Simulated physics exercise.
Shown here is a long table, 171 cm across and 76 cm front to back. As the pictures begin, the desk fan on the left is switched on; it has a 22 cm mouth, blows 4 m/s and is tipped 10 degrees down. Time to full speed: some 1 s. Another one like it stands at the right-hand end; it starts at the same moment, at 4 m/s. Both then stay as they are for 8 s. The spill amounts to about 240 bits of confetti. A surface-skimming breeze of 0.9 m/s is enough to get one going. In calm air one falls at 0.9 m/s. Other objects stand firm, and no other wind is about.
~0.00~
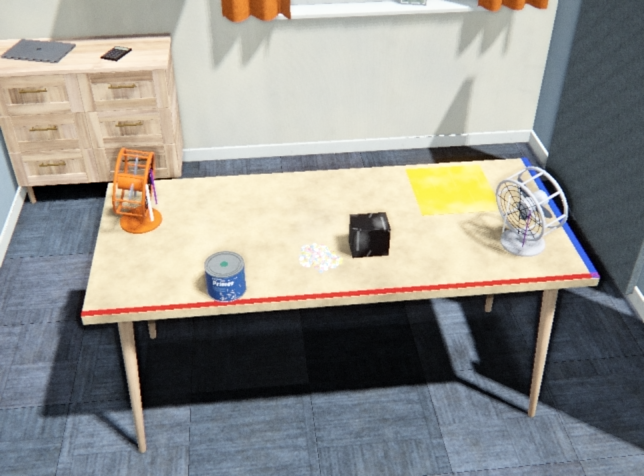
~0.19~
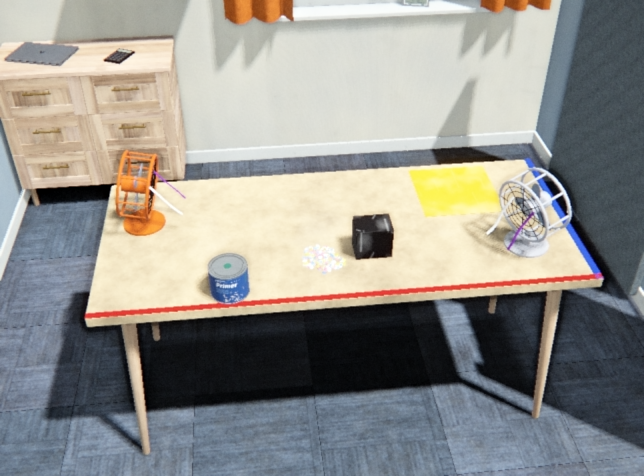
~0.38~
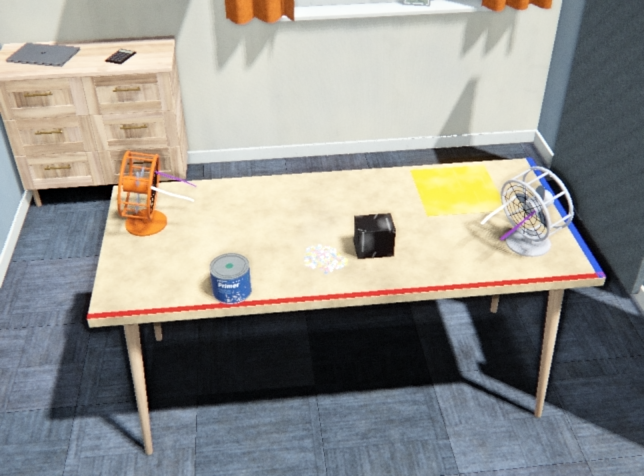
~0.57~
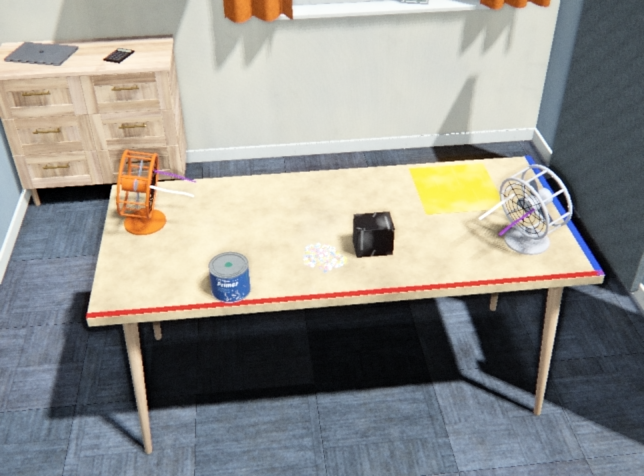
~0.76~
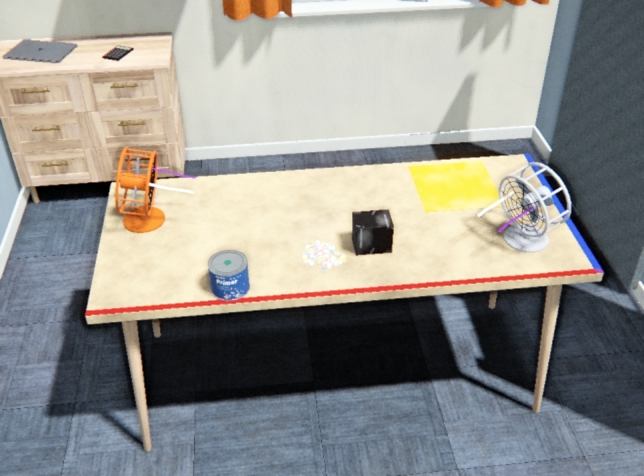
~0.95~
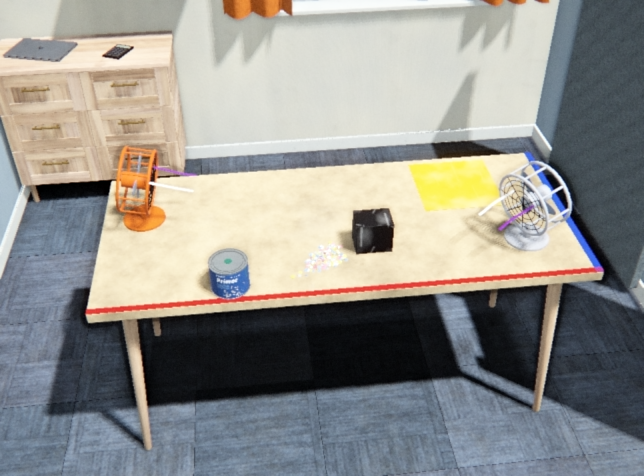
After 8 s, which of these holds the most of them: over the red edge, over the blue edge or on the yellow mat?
The red one.
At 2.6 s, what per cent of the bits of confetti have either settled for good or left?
That works out to some 100 %.
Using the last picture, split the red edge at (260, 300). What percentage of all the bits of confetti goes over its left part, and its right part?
My take is close to 15 percent on the left side and near 90 percent on the right.
After 1.6 s the count stands so, 100 % are over the red edge, 0 % on the yellow mat and 0 % over the blue edge.
After 2.6 s the count stands so, 100 % are over the red edge, 0 % on the yellow mat and 0 % over the blue edge.
After 4.4 s the count stands so, 100 % are over the red edge, 0 % on the yellow mat and 0 % over the blue edge.
After 8.0 s, at the end, 100 % are over the red edge, 0 % on the yellow mat and 0 % over the blue edge.
